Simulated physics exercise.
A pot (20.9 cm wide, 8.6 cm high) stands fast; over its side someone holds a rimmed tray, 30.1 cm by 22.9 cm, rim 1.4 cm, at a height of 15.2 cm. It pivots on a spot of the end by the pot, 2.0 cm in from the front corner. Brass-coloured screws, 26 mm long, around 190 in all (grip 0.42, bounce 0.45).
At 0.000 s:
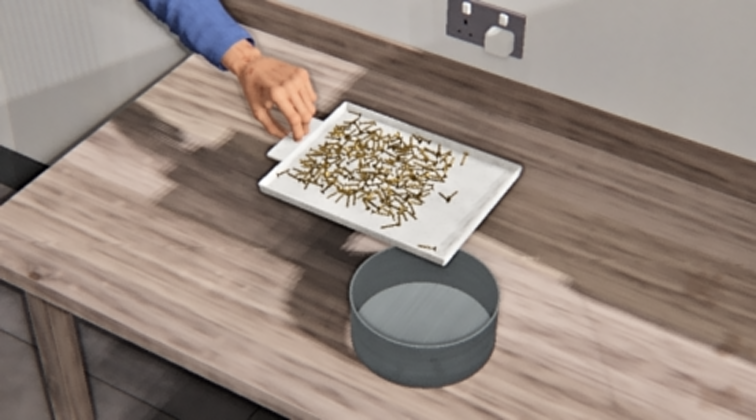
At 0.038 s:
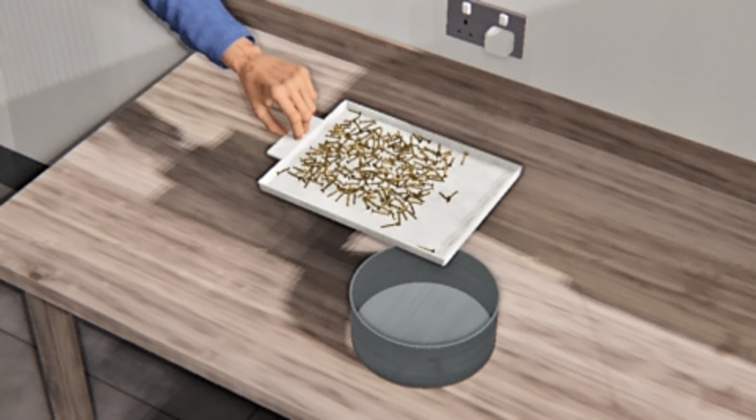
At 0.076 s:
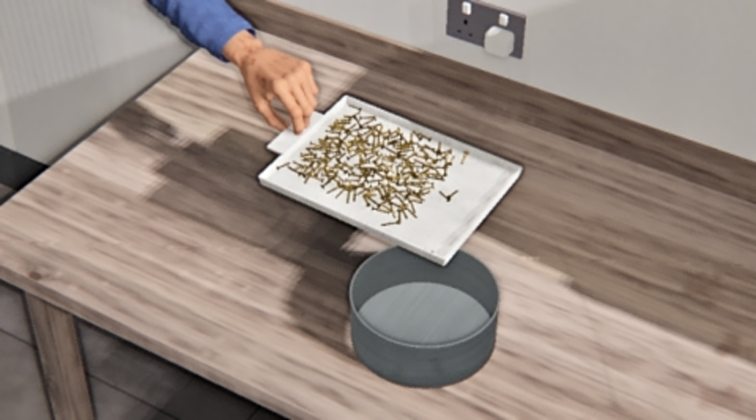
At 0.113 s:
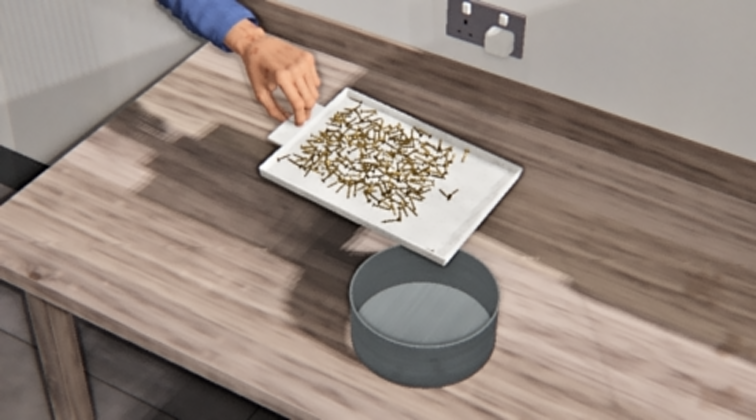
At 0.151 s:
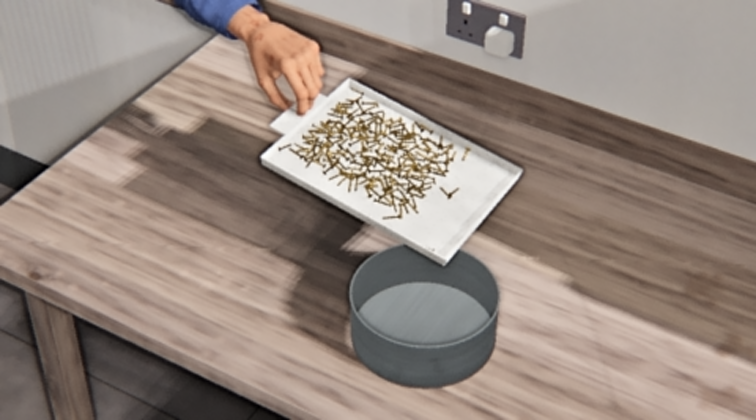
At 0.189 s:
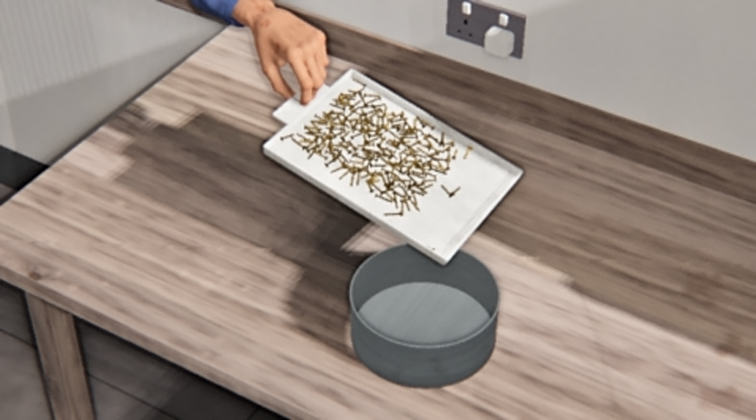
The clip opens with a hand in a blue sleeve holding a white rimmed tray of scattered brass-coloured screws over a grey pot on a wooden table. The hand slowly raises the tray's far left end, steepening its slope toward the pot, while the screws stay spread across it and the pot remains still.
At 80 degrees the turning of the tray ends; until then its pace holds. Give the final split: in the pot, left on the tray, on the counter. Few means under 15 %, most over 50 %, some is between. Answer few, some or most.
Pot few, tray few, counter most.
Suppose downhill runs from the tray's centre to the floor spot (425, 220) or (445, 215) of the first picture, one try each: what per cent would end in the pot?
Some 55 and 25 per cent.
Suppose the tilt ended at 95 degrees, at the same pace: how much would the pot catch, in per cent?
Then about 10 per cent.
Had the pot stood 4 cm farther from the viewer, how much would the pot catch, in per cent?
In that case some 15 per cent.
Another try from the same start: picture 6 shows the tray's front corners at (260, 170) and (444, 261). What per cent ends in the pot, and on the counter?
Pot 85, counter 15.
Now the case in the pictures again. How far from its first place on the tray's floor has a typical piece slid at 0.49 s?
Roughly 4 cm.
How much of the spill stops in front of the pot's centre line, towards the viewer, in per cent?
Some 0 per cent.
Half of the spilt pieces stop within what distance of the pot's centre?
Some 22 cm.
After 0.49 s, tilt 47 degrees; the tray holds 100 %, the pot 0 %.
After 0.69 s, tilt 68 degrees; the tray holds 75 %, the pot 0 %.
After 1.01 s, tilt 80 degrees; the tray holds 5 %, the pot 5 %.
In the end, at 2.1 s, pot 5 %, tray 5 %, counter 85 %.
